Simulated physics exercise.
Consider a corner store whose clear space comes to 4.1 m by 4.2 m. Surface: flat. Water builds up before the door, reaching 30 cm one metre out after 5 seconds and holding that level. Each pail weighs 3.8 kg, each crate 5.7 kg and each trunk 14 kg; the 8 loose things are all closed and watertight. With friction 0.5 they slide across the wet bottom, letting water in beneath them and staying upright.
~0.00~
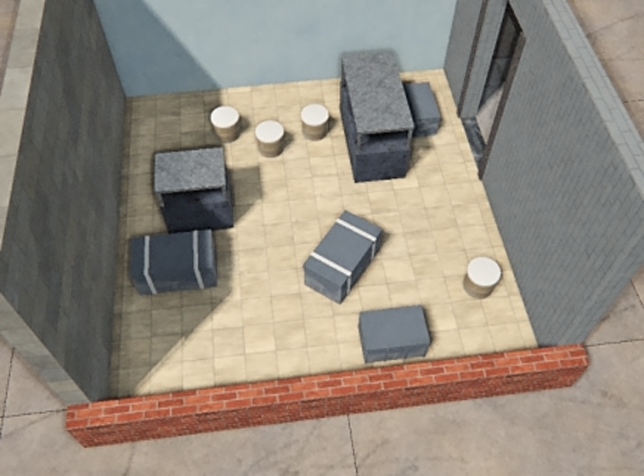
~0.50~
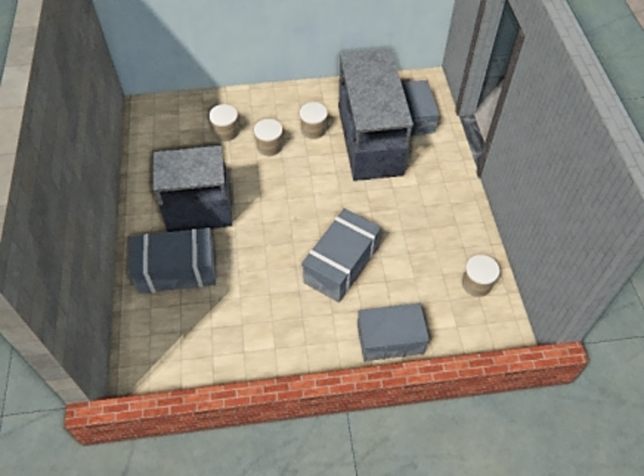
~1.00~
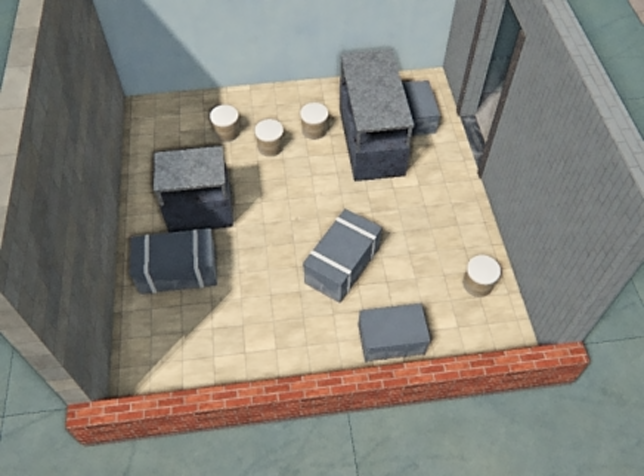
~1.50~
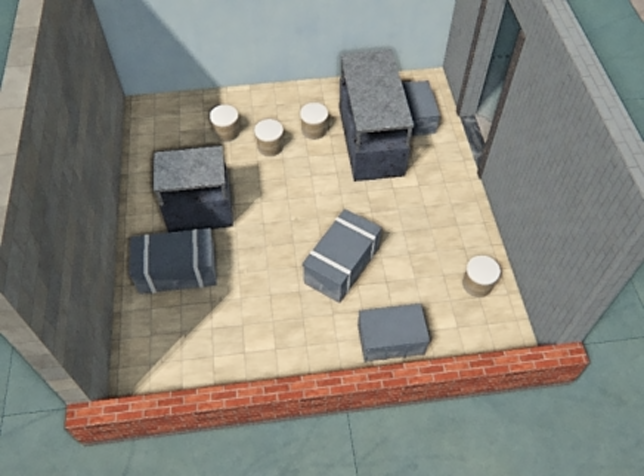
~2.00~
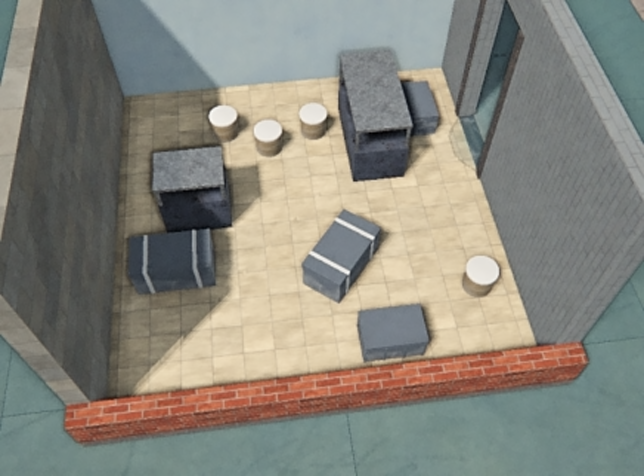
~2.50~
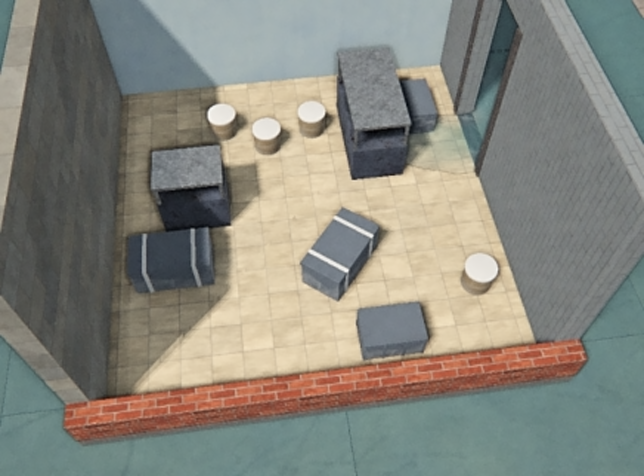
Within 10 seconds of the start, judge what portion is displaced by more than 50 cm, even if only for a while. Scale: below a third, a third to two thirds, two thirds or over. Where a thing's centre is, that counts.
On that scale, a third to two thirds.
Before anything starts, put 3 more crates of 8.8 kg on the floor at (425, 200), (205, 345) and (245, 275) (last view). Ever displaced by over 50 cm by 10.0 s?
Note, in order of listing: Crosses the threshold, crosses the threshold, stays below the threshold.
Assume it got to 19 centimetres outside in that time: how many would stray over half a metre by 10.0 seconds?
Result: 3.
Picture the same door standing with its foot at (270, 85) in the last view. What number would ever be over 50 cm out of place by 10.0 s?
So the tally would be 7.
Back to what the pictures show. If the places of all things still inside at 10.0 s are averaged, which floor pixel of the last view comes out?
Close to pixel (267, 216).
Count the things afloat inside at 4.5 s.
At that point I count 1.
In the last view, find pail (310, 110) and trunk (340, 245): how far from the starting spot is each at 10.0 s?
The first is 0 cm from its start, the second 200 cm.
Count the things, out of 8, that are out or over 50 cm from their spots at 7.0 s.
My count gives 3.
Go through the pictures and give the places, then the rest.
The first picture shows a pail at (225, 116) rests on the ground; a pail at (484, 271), on the bottom; water covers 0.0 m2; 0 of 8 have shifted.
The second picture shows a pail at (223, 115) rests on the ground; a pail at (483, 269), on the bottom; water covers 0.0 m2; 0 of 8 have shifted.
The third picture shows a pail at (224, 115) rests on the ground; a pail at (484, 269), on the bottom; water covers 0.0 m2; 0 of 8 have shifted.
The fourth picture shows a pail at (224, 115) rests on the ground; a pail at (484, 269) rests on the ground; water covers 0.0 m2; 0 of 8 have shifted.
The fifth picture shows a pail at (223, 115), on the bottom; a pail at (483, 269), on the bottom; water covers 0.1 m2; 0 of 8 have shifted.
The sixth picture shows a pail at (221, 114), on the bottom; a pail at (482, 267) rests on the ground; 0.5 m2 under water; 0 of 8 have shifted.
After 3.5 s 0 of 8 are over 50 cm from their spots; 0 afloat.
After 4.5 s 1 of 8 are over 50 cm from their spots; 1 afloat.
After 7.0 s 3 of 8 are over 50 cm from their spots; 3 afloat.
After 10.0 s 4 of 8 are over 50 cm from their spots, and 5 have been at some point; 6 afloat.
